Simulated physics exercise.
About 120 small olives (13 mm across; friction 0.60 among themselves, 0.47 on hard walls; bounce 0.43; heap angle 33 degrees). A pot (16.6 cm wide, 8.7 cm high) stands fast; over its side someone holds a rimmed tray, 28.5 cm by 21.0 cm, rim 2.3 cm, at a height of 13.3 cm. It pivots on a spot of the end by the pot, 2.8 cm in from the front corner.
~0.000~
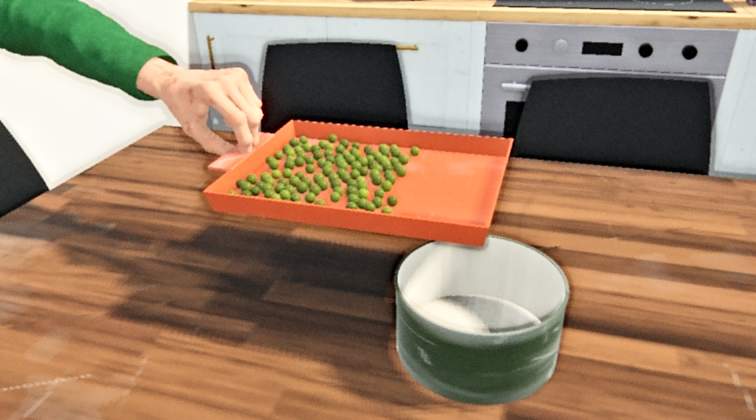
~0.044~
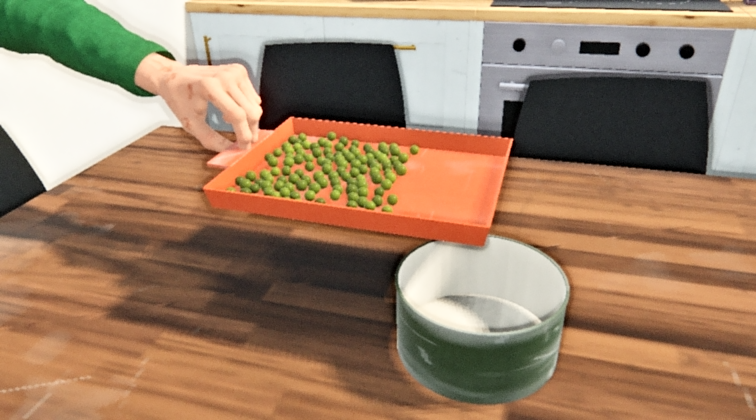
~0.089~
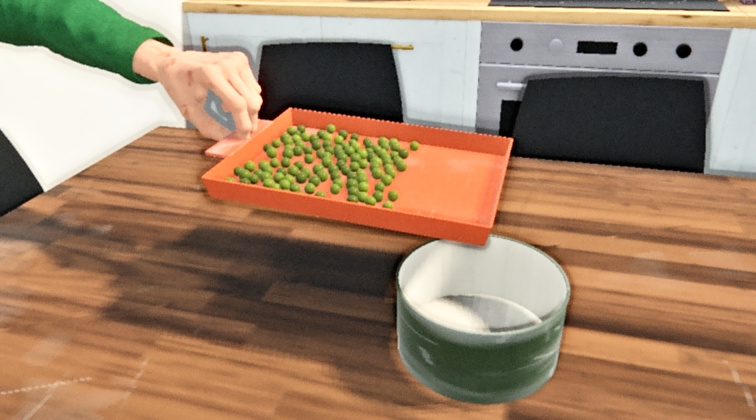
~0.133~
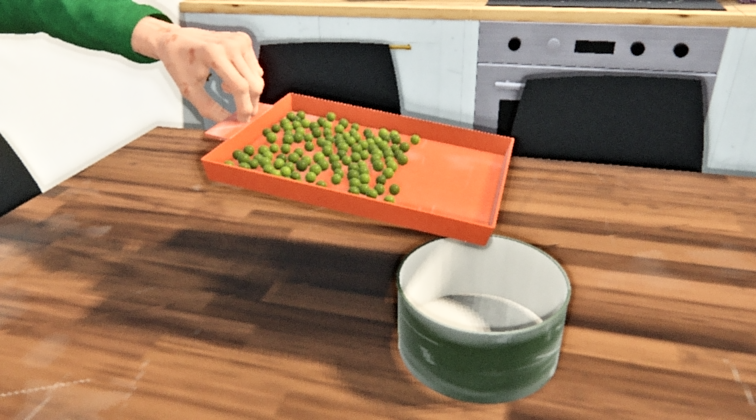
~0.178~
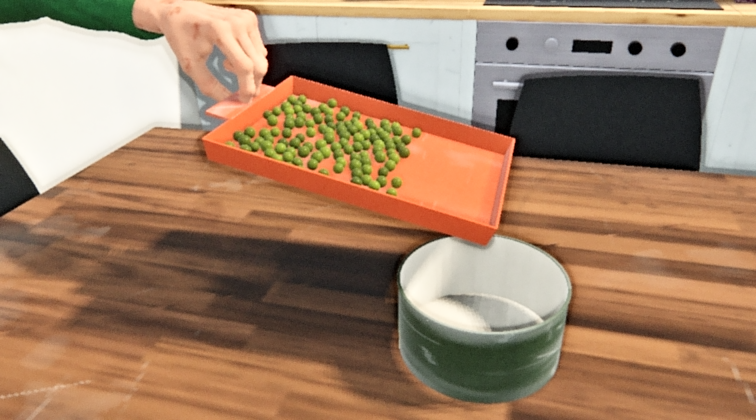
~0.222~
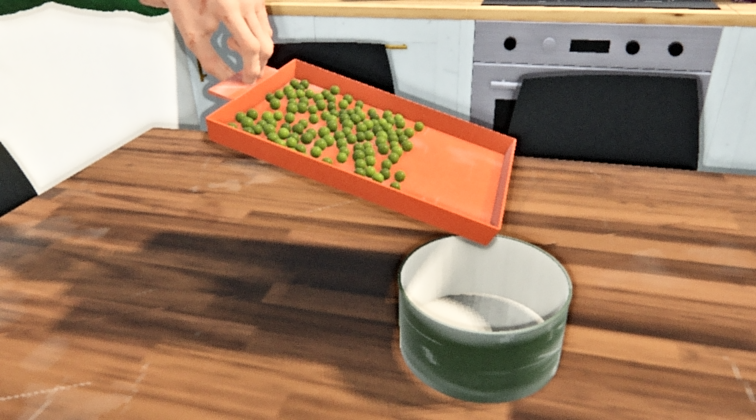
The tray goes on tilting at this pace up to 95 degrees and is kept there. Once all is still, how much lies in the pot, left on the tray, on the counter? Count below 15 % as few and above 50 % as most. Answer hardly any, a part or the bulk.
Pot: A part, tray: Hardly any, counter: The bulk.
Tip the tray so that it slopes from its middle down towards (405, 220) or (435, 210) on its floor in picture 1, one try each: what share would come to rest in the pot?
About 75 and 85 per cent.
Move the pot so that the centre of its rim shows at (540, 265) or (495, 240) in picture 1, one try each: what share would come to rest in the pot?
About 60 and 55 per cent.
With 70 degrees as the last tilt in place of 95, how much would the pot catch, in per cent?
It would be near 10 per cent.
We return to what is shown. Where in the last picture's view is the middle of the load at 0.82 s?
At about (511, 188).
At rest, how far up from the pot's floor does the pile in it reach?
About 2.5 cm.
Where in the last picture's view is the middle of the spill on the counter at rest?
At about (575, 280).
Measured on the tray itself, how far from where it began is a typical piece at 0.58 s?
Some 13 cm.
Then, at 0.58 s, tilt 55 degrees; the tray holds 100 %, the pot 0 %.
After 0.82 s, tilt 80 degrees; the tray holds 75 %, the pot 5 %.
After 1.17 s, tilt 95 degrees; the tray holds 20 %, the pot 20 %.
At rest (2.1 s), pot 35 %, tray 0 %, counter 65 %.
